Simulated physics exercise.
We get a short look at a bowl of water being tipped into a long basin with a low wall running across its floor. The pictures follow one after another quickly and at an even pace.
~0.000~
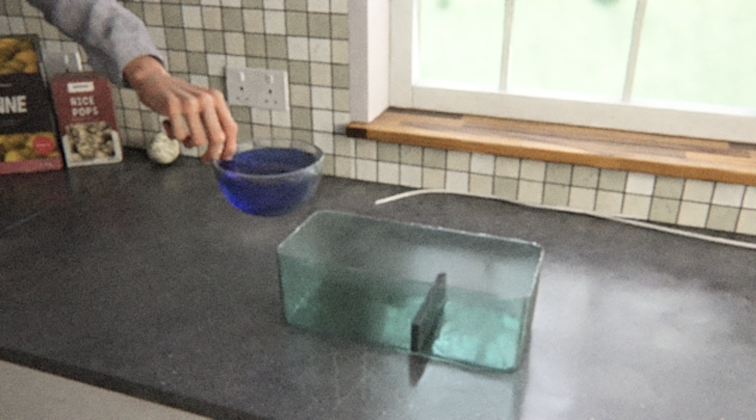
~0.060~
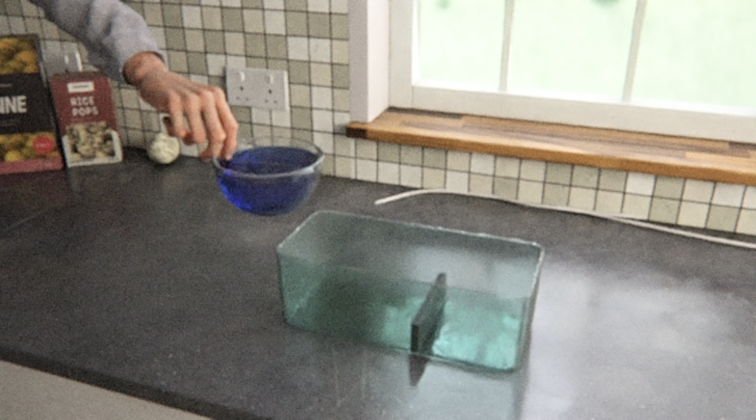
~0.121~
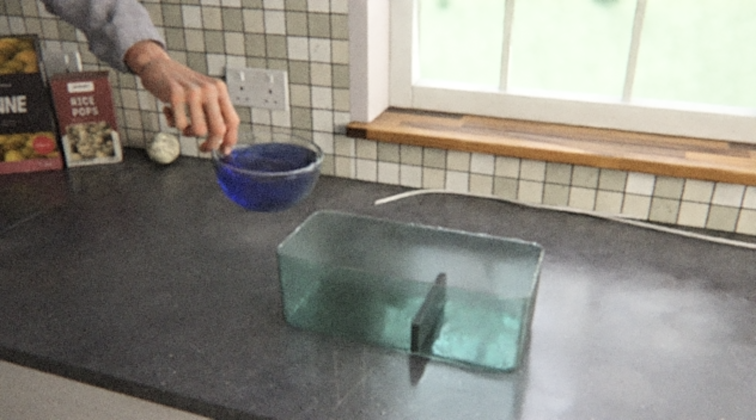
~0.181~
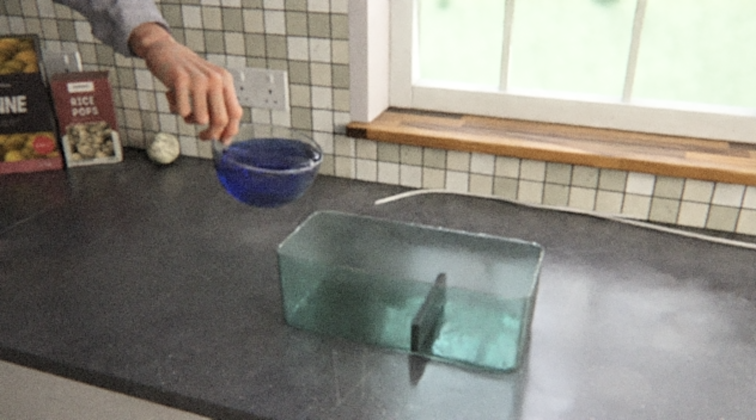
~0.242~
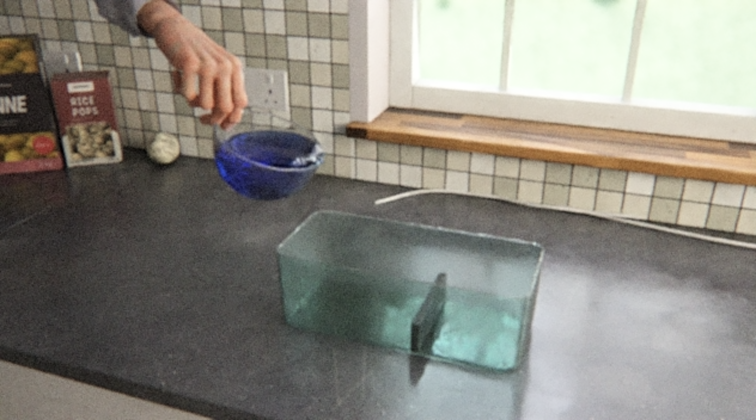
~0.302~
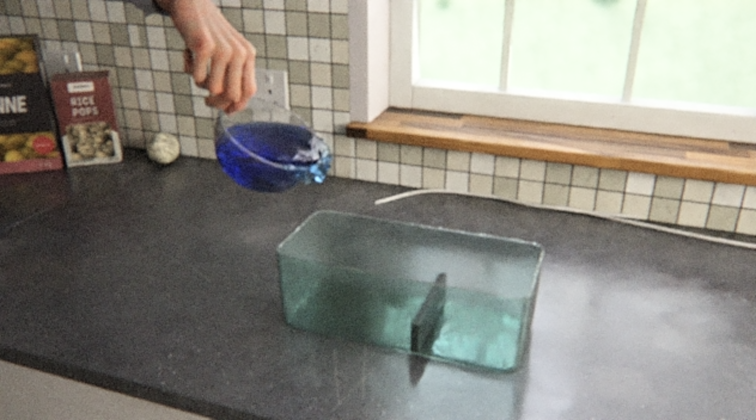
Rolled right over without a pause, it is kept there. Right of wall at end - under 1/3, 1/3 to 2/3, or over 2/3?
Well, the amount right of the wall falls short of a third.
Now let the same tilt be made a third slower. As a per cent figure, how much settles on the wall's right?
It comes to 5 per cent or so.
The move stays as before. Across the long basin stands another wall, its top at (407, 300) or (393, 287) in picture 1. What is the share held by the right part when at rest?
Roughly 40 % and then 60 %.
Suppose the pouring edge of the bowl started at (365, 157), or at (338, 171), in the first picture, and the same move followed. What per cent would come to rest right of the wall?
75 % and 20 %.
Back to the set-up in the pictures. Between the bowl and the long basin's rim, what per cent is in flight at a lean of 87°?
I'd put it at roughly 50 percent of it.
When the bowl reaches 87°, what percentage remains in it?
Around 25 in a hundred has not poured out yet.
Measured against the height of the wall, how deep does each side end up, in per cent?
Left 60 %, right 10 %.
By 0.61 s the tilt is 87° and 25 per cent is still to pour, 25 is left of the wall and 0 right of it.
By 0.84 s the tilt is 105° and 0 per cent is still to pour, 89 is left of the wall and 3 right of it.
By 1.08 s the tilt is 105° and 0 per cent is still to pour, 92 is left of the wall and 6 right of it.
By 1.34 s the tilt is 105° and 0 per cent is still to pour, 91 is left of the wall and 7 right of it.
At rest 91 per cent lies left of the wall, 7 right of it and 2 outside.
